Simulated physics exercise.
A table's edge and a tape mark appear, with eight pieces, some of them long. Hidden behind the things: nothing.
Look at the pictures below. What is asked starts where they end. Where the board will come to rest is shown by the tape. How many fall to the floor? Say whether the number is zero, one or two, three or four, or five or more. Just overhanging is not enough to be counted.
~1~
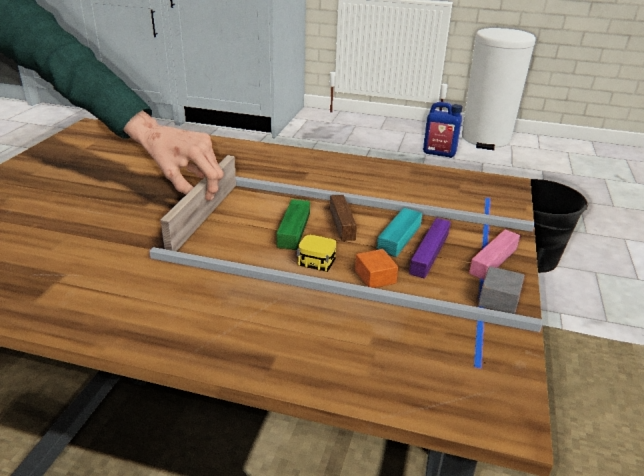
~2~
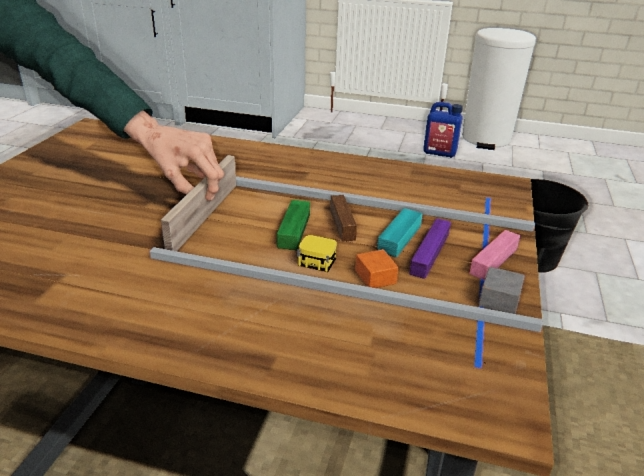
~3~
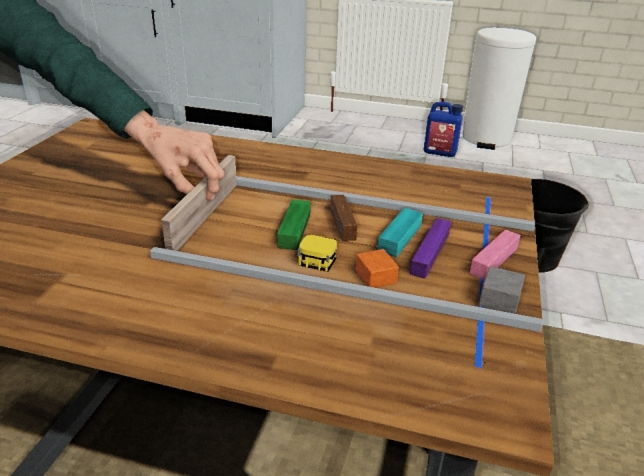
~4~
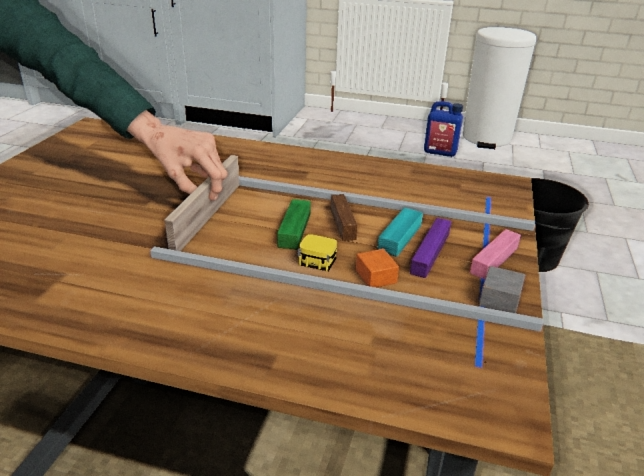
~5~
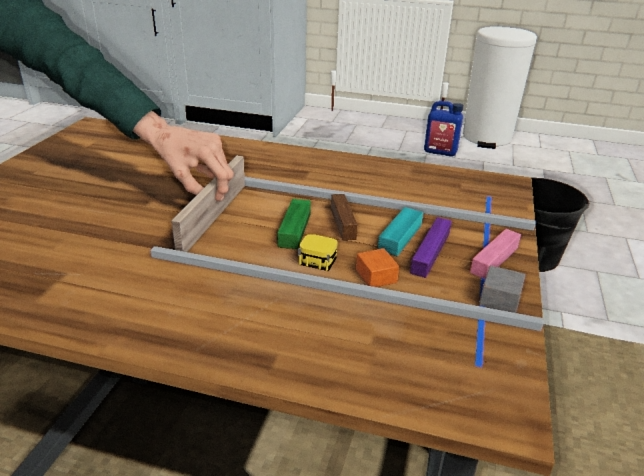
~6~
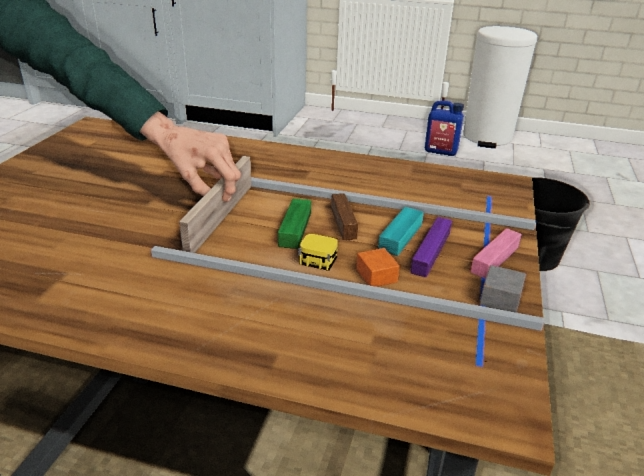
After the push, three or four are missing from the table.
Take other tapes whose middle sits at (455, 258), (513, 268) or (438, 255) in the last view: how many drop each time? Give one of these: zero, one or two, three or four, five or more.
Counts for the three tries are either one or two, 5 or more and none.
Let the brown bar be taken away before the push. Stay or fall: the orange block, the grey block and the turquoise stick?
Orange block: Is still there; grey block: Is gone; turquoise stick: Is still there.
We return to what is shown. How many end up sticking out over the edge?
2 of them.
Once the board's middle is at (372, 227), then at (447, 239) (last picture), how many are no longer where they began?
The first count is 6, and then it's 8.
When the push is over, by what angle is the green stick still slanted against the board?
Misalignment: Close to 0°.
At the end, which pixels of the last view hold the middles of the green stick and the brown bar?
In the last picture the green stick sits around (497, 256) and the brown bar around (517, 242).
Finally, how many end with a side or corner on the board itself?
2 of them.
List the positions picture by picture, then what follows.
The first picture shows grey block (501, 290); pink bar (495, 254); purple stick (431, 247); board (203, 201); tape (484, 265).
The second picture shows pink bar (495, 254); orange block (376, 269).
The third picture shows purple stick (431, 247); turquoise stick (401, 231).
The fourth picture shows grey block (502, 290); green stick (295, 223).
The fifth picture shows pink bar (496, 253); yellow case (318, 253).
The sixth picture shows grey block (503, 289); pink bar (497, 253); purple stick (432, 246); board (220, 202); tape (485, 263).
Early on, none off yet; grey block at rest near (503, 289); pink bar at rest near (497, 253); purple stick at rest near (432, 246).
A while later, none off yet; grey block at rest near (503, 289); pink bar at rest near (497, 253); purple stick travelled a little near (467, 251).
Finally, the number that fall off is three or four; lost, purple stick, pink bar and grey block.
